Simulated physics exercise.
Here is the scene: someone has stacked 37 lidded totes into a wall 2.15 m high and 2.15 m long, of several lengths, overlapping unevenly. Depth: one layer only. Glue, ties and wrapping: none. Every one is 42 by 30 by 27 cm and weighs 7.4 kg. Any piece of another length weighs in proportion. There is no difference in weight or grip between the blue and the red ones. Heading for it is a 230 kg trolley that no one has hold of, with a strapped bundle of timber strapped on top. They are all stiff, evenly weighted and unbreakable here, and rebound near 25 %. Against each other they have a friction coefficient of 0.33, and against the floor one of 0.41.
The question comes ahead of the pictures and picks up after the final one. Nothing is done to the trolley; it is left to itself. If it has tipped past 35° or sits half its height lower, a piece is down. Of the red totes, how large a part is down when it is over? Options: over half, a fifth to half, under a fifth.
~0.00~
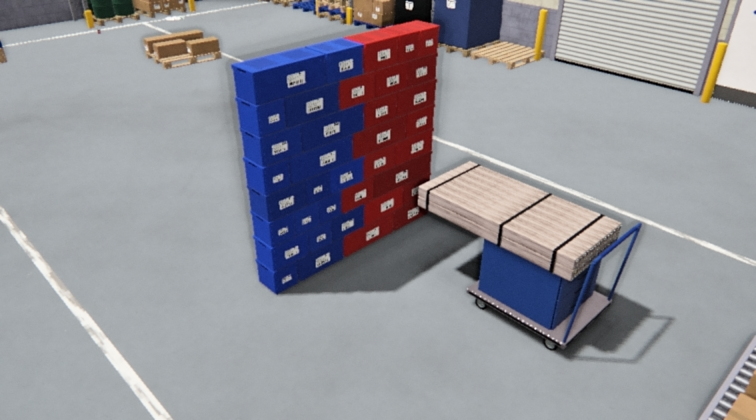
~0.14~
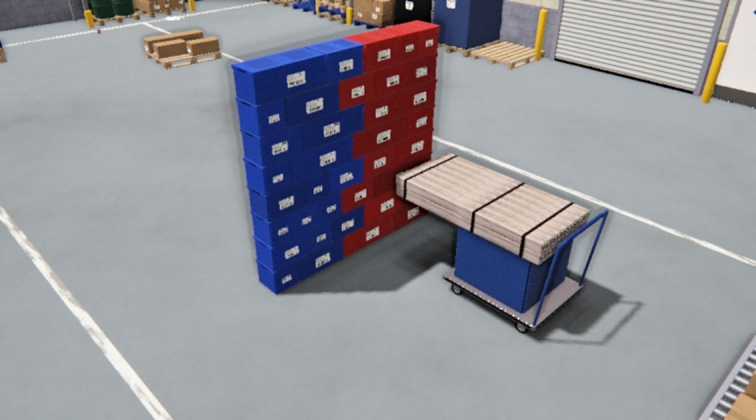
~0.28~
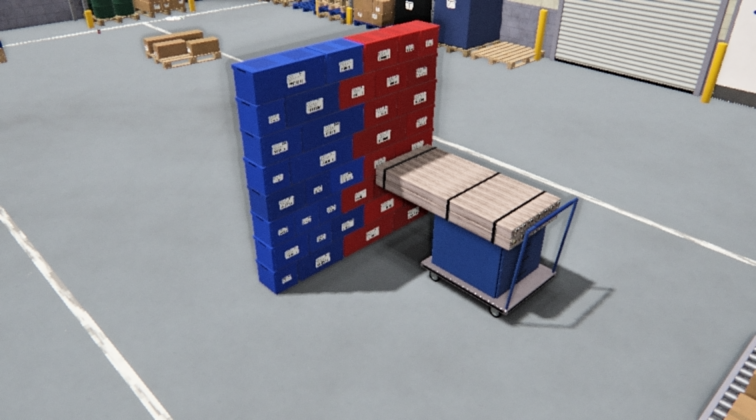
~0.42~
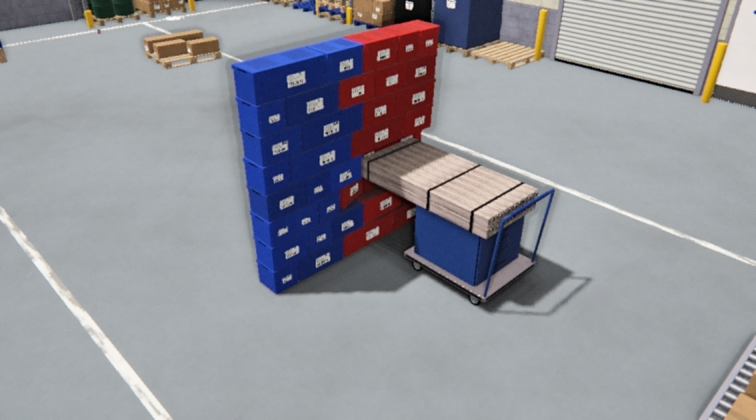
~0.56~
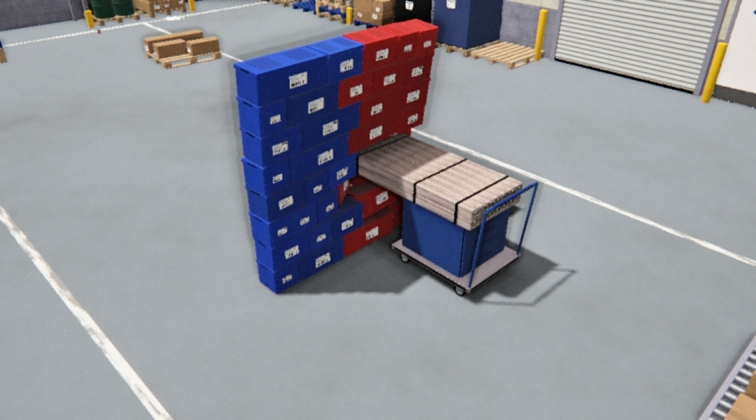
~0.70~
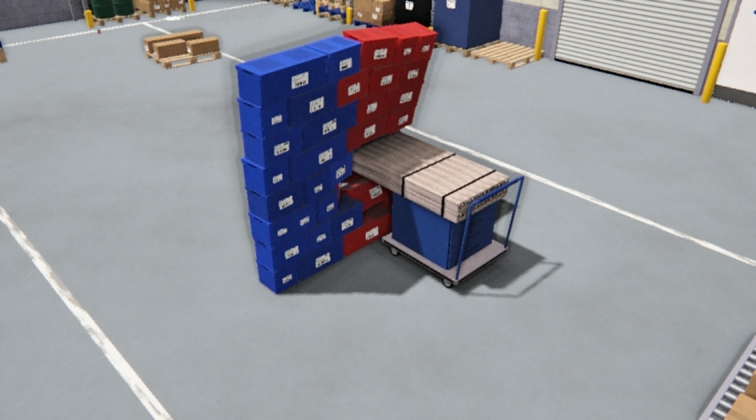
Down: Over half.
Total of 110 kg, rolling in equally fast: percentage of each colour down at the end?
For blue it's 40, for red it's 90 in a hundred.
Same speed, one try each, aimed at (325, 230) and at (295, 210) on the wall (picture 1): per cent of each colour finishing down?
First try then second: Blue 90 and 70, red 20 and 10 per cent.
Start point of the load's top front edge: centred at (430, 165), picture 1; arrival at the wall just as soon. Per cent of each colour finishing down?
You'd end up with blue at 50 per cent down and red at 80 per cent.
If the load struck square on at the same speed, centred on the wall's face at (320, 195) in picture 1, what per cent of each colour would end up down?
That would leave blue at 80 % and red at 20 %.
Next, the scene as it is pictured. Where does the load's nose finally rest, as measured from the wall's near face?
About 100 cm beyond it.
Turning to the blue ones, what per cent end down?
Blue: 0%.
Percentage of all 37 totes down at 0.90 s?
20 percent by then.
After 0.90 s, load 70 cm past the wall's line, still rolling; 7 of the 18 red totes down (7 of 37 in all colours); top red tote leaning 15°, 15 cm lower.
After 1.32 s, load 95 cm past the wall's line, still rolling; 13 of the 18 red totes down (13 of 37 in all colours); top red tote leaning 48°, 47 cm lower; top blue tote shifted 36 mm.
After 2.02 s, load 1.02 m past the wall's line, still rolling; 13 of the 18 red totes down (13 of 37 in all colours); top red tote on its side; top blue tote shifted 33 mm.
At rest (3.3 s), load 1.00 m past the wall's line, stopped; 13 of the 18 red totes down (13 of 37 in all colours); top red tote on its side; top blue tote shifted 34 mm. That is 72 per cent. As the last picture would show them, middles, top red tote near (498, 184), top blue tote near (279, 74).
